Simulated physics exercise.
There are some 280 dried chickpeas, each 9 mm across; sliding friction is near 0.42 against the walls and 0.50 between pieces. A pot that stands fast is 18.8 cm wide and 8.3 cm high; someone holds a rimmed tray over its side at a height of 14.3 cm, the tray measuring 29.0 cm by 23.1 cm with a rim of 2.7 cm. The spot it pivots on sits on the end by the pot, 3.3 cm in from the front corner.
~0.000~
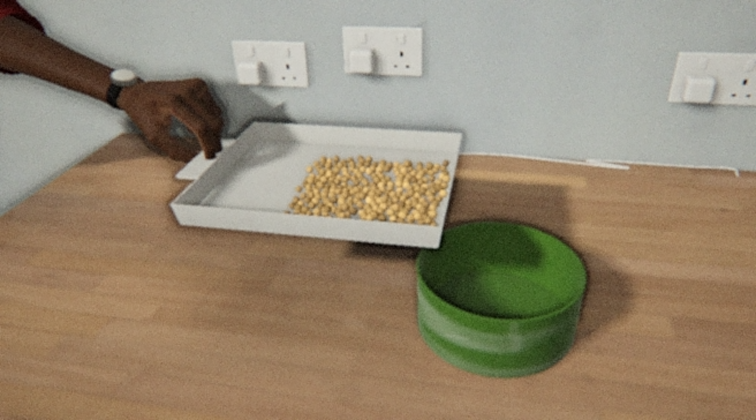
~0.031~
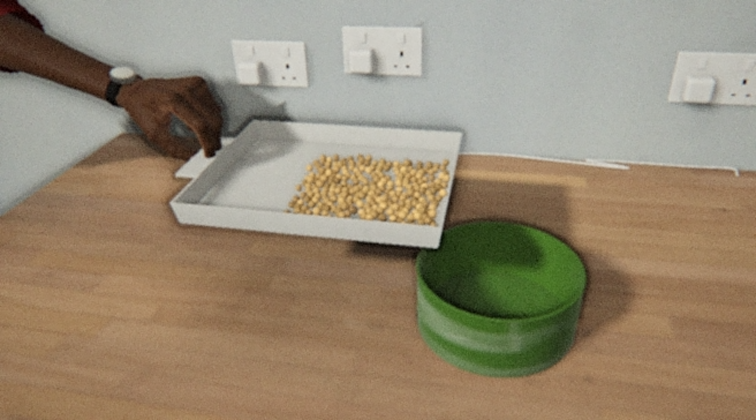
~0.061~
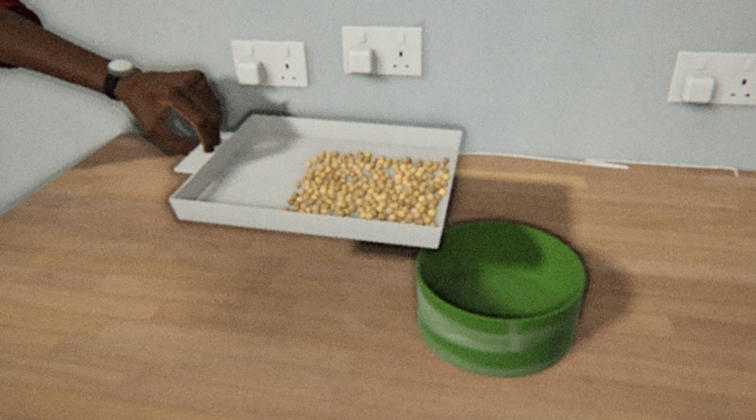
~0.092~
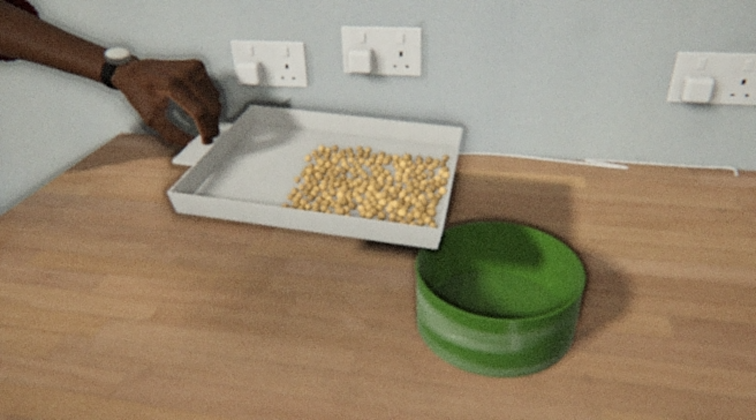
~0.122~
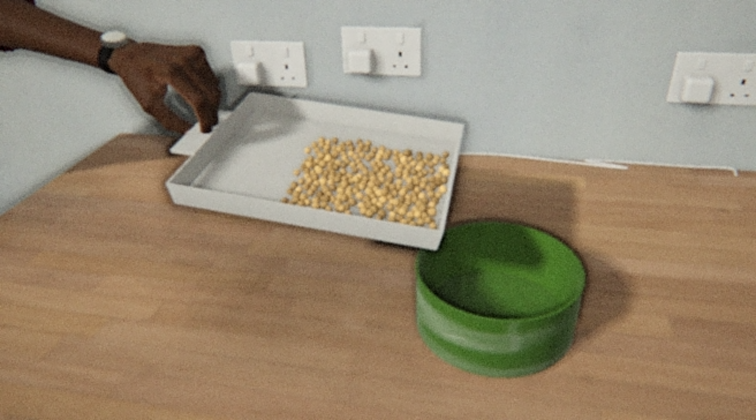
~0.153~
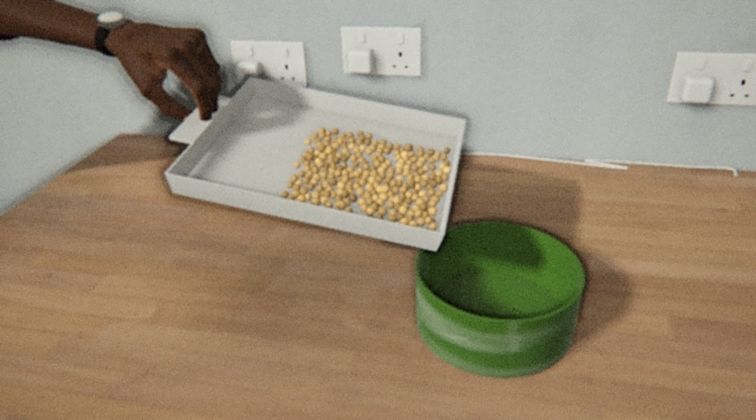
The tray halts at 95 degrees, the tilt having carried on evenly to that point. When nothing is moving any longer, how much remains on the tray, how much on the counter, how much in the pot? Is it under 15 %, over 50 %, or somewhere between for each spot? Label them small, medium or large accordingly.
Tray - small, counter - medium, pot - large.
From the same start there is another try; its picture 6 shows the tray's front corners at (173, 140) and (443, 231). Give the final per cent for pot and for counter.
In the pot: 90 per cent; on the counter: 10 per cent.
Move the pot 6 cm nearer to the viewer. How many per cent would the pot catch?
Roughly 95 per cent.
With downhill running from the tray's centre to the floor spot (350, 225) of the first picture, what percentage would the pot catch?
My best guess is some 20 per cent.
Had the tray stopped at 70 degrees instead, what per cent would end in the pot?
In that case some 0 per cent.
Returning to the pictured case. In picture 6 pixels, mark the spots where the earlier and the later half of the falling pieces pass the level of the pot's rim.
The first half passes near (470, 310) and the second half near (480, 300).
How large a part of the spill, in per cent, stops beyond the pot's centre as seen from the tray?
It comes to near 40 percent.
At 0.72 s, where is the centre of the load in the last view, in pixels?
(433, 162) or thereabouts.
After 0.49 s, tilt 52 degrees; the tray holds 100 %, the pot 0 %.
Then, at 0.72 s, tilt 80 degrees; the tray holds 100 %, the pot 0 %.
After 1.05 s, tilt 95 degrees; the tray holds 25 %, the pot 25 %.
At rest (2.1 s), tray 0 %, counter 30 %, pot 65 %.
